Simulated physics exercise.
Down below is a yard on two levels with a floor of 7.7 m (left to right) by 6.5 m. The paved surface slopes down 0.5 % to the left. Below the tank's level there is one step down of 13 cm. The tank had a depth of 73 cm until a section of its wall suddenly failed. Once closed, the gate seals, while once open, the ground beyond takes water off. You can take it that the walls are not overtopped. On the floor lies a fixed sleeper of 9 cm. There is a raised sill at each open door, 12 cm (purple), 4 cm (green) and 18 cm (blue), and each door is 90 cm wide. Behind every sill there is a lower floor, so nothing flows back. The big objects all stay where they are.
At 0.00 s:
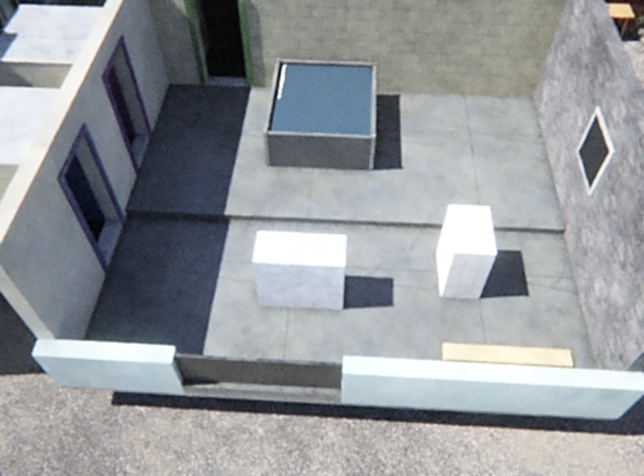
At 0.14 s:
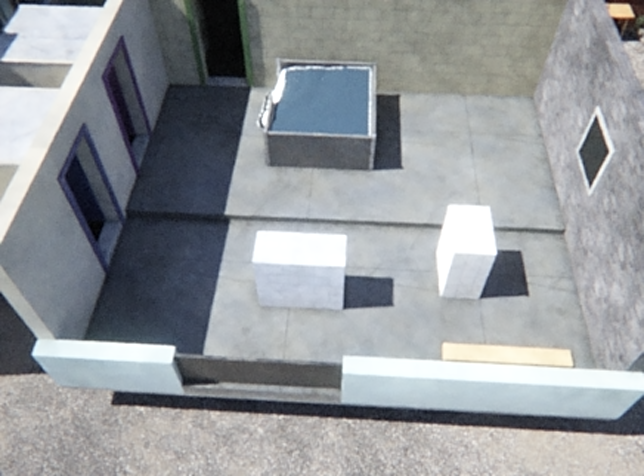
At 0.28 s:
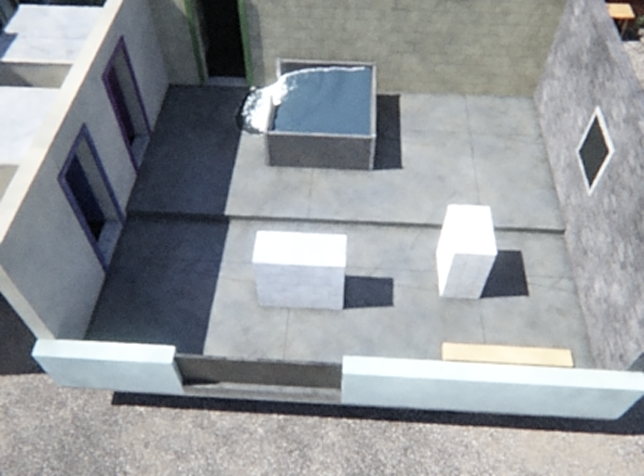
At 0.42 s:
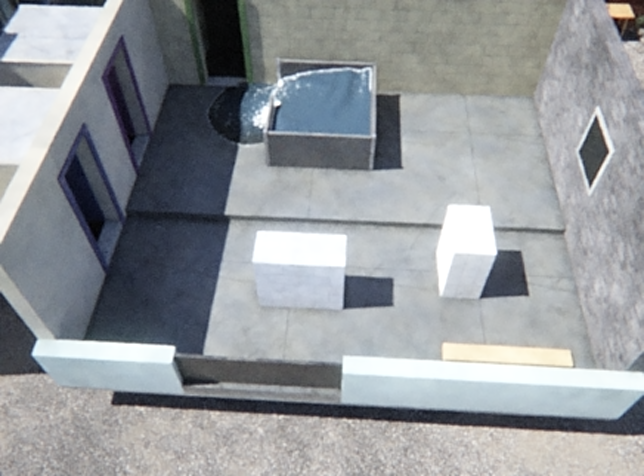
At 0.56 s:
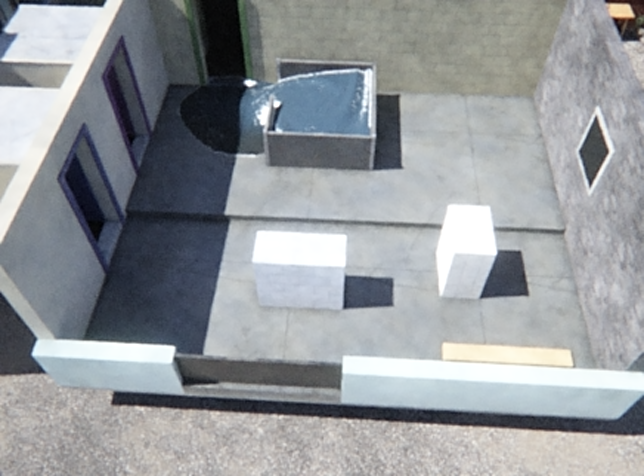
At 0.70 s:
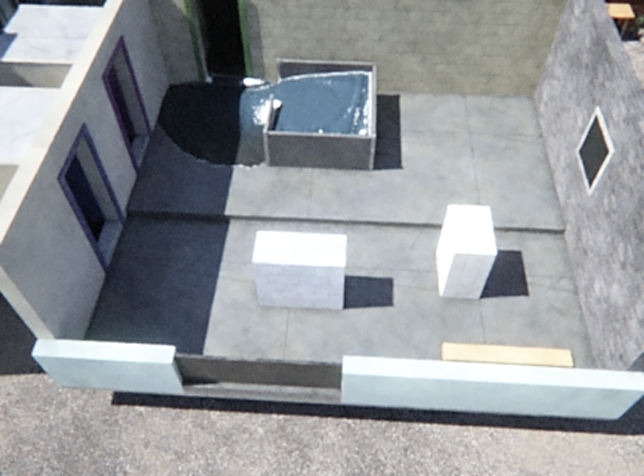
Water bursts from the left side of a dark-walled square tank at the back of a grey paved yard, seen from above by a still camera. Two white blocks stand on the nearer level, with purple-framed openings at left, a diamond window at right and a pale low wall in front. White froth spills out first, then a dark sheet spreads leftward across the shaded floor as the tank's surface ripples.
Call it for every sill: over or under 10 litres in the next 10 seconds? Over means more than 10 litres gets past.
Purple door: Over, green door: Over, blue door: Under.
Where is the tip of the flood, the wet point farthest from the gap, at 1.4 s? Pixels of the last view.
I'd put it near pixel (133, 188) of the last picture.
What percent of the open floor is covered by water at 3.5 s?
Close to 35 in a hundred parts are wet.
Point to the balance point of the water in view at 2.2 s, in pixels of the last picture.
About (263, 127).
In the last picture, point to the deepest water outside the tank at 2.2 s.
Roughly (167, 93).
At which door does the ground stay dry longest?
That would be the blue door, last of all.
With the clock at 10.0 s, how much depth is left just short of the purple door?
It's some 7.0 centimetres deep.
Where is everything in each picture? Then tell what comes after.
The first picture shows the tank at (323, 100) is whole and still, 73 cm deep.
In the second picture, water pours out at (278, 101) and has run 0.6 m, to (279, 92); deepest outside 24 cm, 73 cm at the tank's back.
In the third picture, water pours out at (278, 102) and has run 0.9 m, to (243, 127); deepest outside 40 cm, 73 cm at the tank's back.
In the fourth picture, the front is at (212, 116), 1.3 m from the gap at (278, 102); 1.9 m2 of floor is under water; 72 cm left at the back of the tank.
In the fifth picture, water pours out at (278, 102) and has run 1.9 m, to (187, 101); deepest outside 38 cm, 64 cm at the tank's back.
In the sixth picture, the front is at (167, 91), 2.5 m from the gap at (278, 102); 4.5 m2 of floor is under water; 60 cm left at the back of the tank.
After 1.4 s water covers 15 % of the floor and is deepest (56 cm) near (169, 88); purple door 17 cm at the sill, 1 L in, green door 19 cm at the sill, 52 L in, blue door not reached.
After 2.2 s water covers 15 % of the floor and is deepest (44 cm) near (167, 93); purple door 21 cm at the sill, 18 L in, green door 15 cm at the sill, 122 L in, blue door 5 cm at the sill, 0 L in.
After 3.5 s water covers 35 % of the floor and is deepest (29 cm) near (76, 364); purple door 16 cm at the sill, 41 L in, green door 17 cm at the sill, 211 L in, blue door 8 cm at the sill, 0 L in.
After 6.0 s water covers 55 % of the floor and is deepest (18 cm) near (76, 364); purple door 11 cm at the sill, 50 L in, green door 12 cm at the sill, 334 L in, blue door 5 cm at the sill, 0 L in.
After 10.0 s water covers 70 % of the floor and is deepest (12 cm) near (572, 392); purple door 7 cm at the sill, 51 L in, green door 7 cm at the sill, 408 L in, blue door 6 cm at the sill, 0 L in.
